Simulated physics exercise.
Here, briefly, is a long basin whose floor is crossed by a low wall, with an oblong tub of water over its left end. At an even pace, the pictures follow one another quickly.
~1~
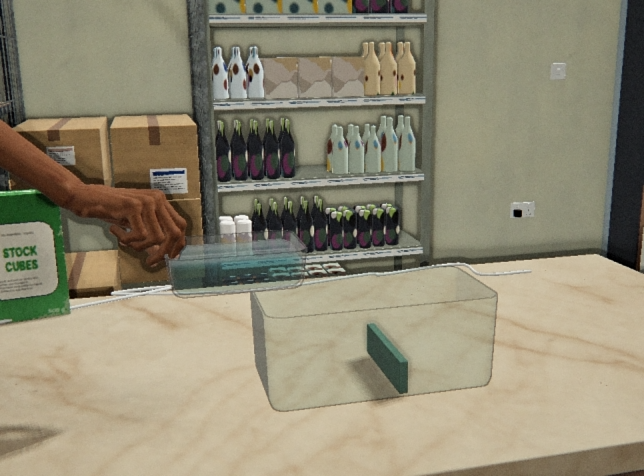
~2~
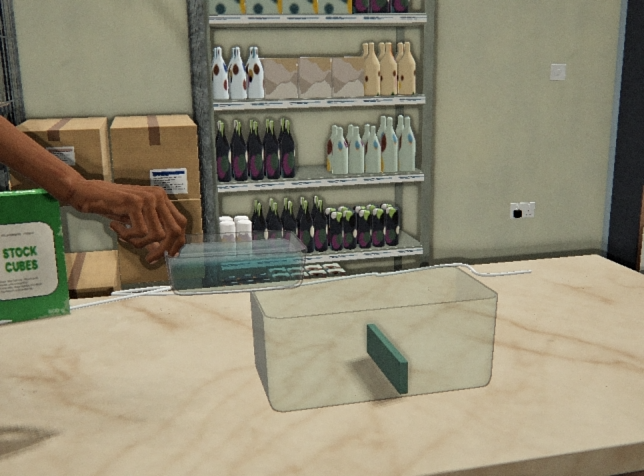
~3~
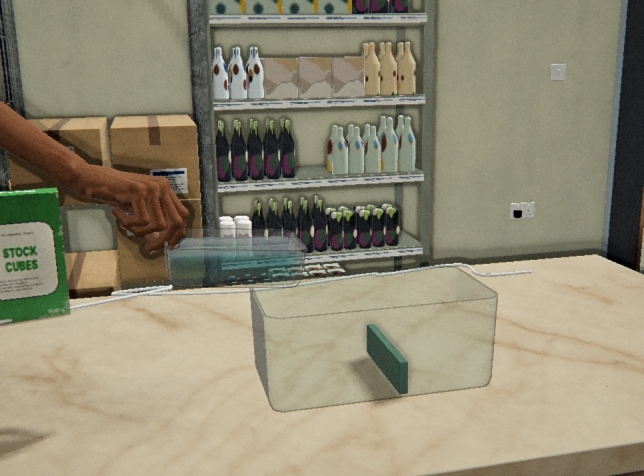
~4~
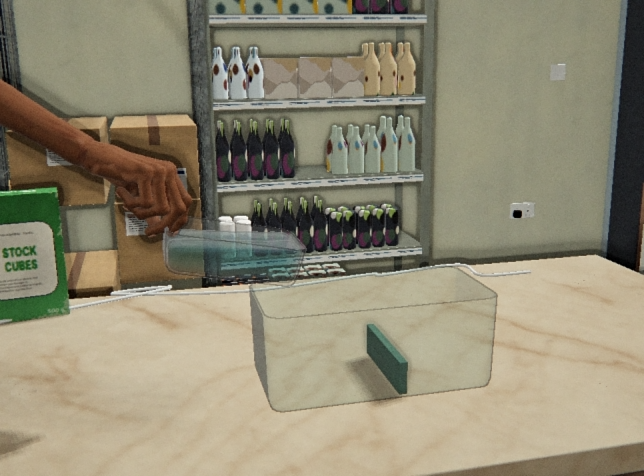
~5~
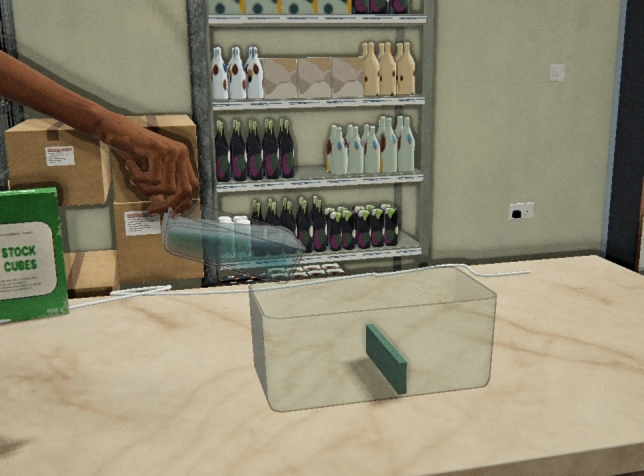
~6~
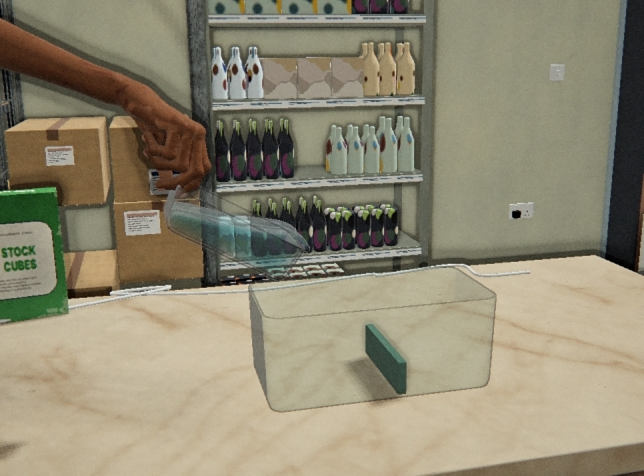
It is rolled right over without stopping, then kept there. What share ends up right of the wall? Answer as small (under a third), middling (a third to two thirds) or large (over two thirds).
Middling, between a third and two thirds.
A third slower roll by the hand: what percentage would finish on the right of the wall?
Near 25 in a hundred.
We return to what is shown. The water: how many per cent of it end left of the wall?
Near 45 in a hundred.
A moment on, the oblong tub is tipped on its side and 12 per cent is still to pour, 31 is left of the wall and 0 right of it.
Next, the oblong tub is tipped on its side and 0 per cent is still to pour, 36 is left of the wall and 59 right of it.
Then the oblong tub is tipped on its side and 0 per cent is still to pour, 43 is left of the wall and 51 right of it.
Later the oblong tub is tipped on its side and 0 per cent is still to pour, 45 is left of the wall and 51 right of it.
At rest 45 per cent lies left of the wall, 51 right of it and 4 outside.
